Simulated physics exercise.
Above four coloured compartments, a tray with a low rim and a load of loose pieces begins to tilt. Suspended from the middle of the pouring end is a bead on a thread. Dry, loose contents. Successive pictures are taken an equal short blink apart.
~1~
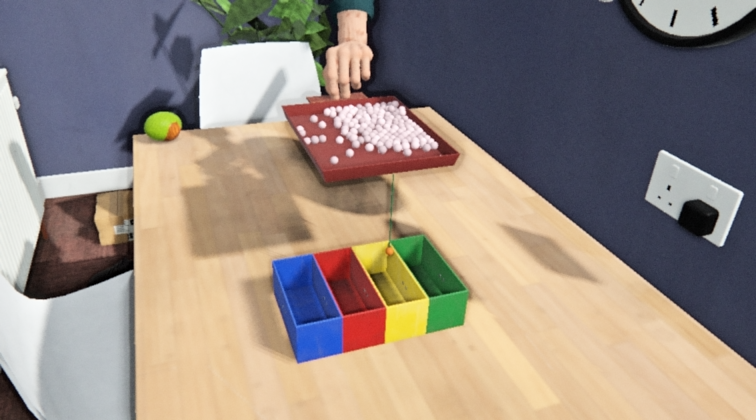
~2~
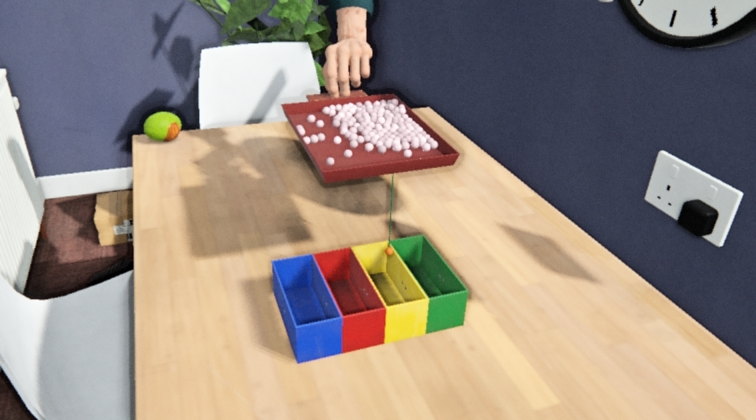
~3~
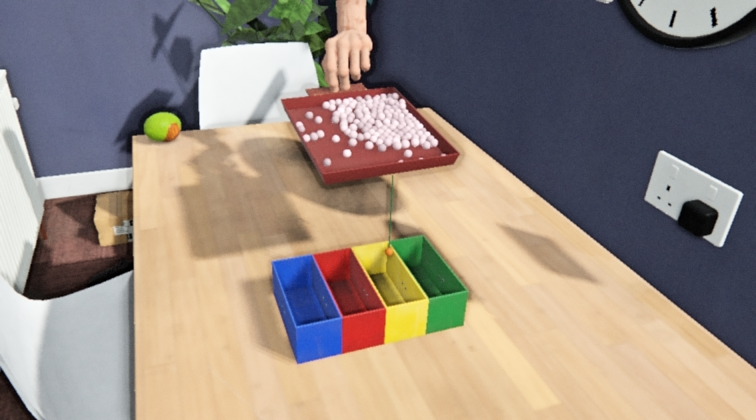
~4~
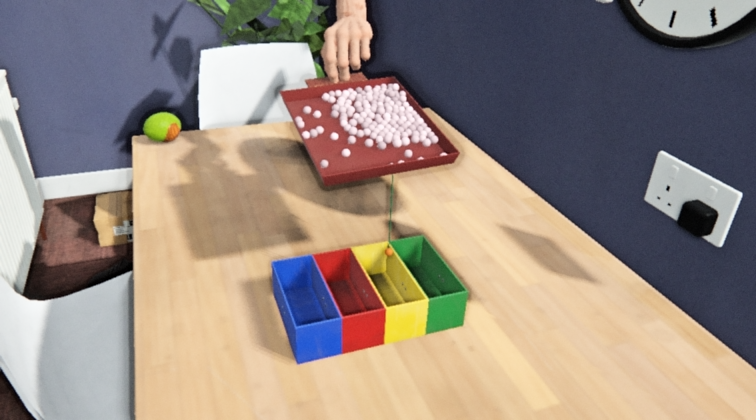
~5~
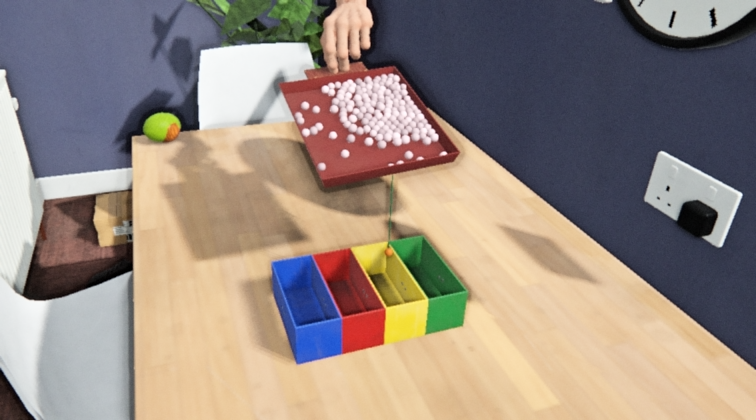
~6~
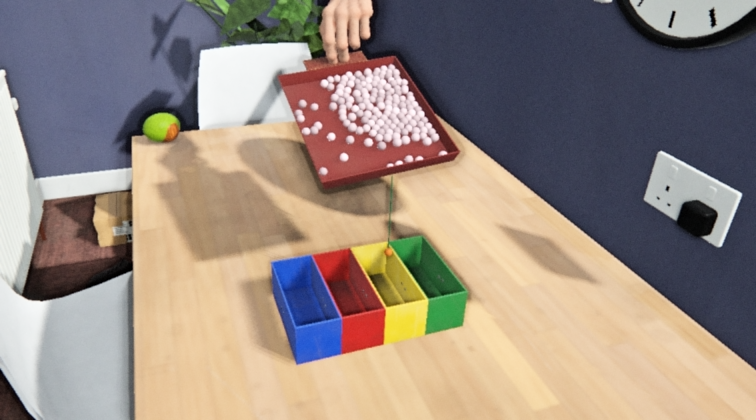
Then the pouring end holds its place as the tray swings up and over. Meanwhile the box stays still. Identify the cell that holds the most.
The red cell holds the most.
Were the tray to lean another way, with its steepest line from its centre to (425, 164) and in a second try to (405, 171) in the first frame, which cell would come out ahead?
That green cell, then the cell in green.
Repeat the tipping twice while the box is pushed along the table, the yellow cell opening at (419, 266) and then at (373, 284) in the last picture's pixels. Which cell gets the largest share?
In order: That blue cell, the cell in red.
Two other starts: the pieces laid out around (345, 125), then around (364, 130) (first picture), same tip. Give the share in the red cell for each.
Roughly 50 per cent, then 50 per cent.
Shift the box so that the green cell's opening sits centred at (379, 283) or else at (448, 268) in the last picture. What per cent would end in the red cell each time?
Roughly 10% on the first try and 30% on the second.
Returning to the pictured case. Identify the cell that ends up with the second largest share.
That would be the blue cell.
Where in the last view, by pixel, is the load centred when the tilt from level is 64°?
In the last view, the load is centred close to (353, 182).
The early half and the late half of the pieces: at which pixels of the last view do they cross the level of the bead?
Initially about (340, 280); subsequently about (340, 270).
Shortly afterwards, tray tipped steeply; near two thirds on the tray; a little in the red cell; a little in the blue cell; only a few in the yellow cell; a little falling or outside the box.
Next, tray tipped past a quarter turn; near half in the red cell; near a third in the blue cell; a little in the yellow cell; a little falling or outside the box.
Some moments later, tray tipped past a quarter turn; near half in the red cell; near a third in the blue cell; a little in the yellow cell; a little falling or outside the box.
In the end, tray tipped past a quarter turn; near half in the red cell; near a third in the blue cell; a little in the yellow cell; none at all in the green cell; a little outside the box.
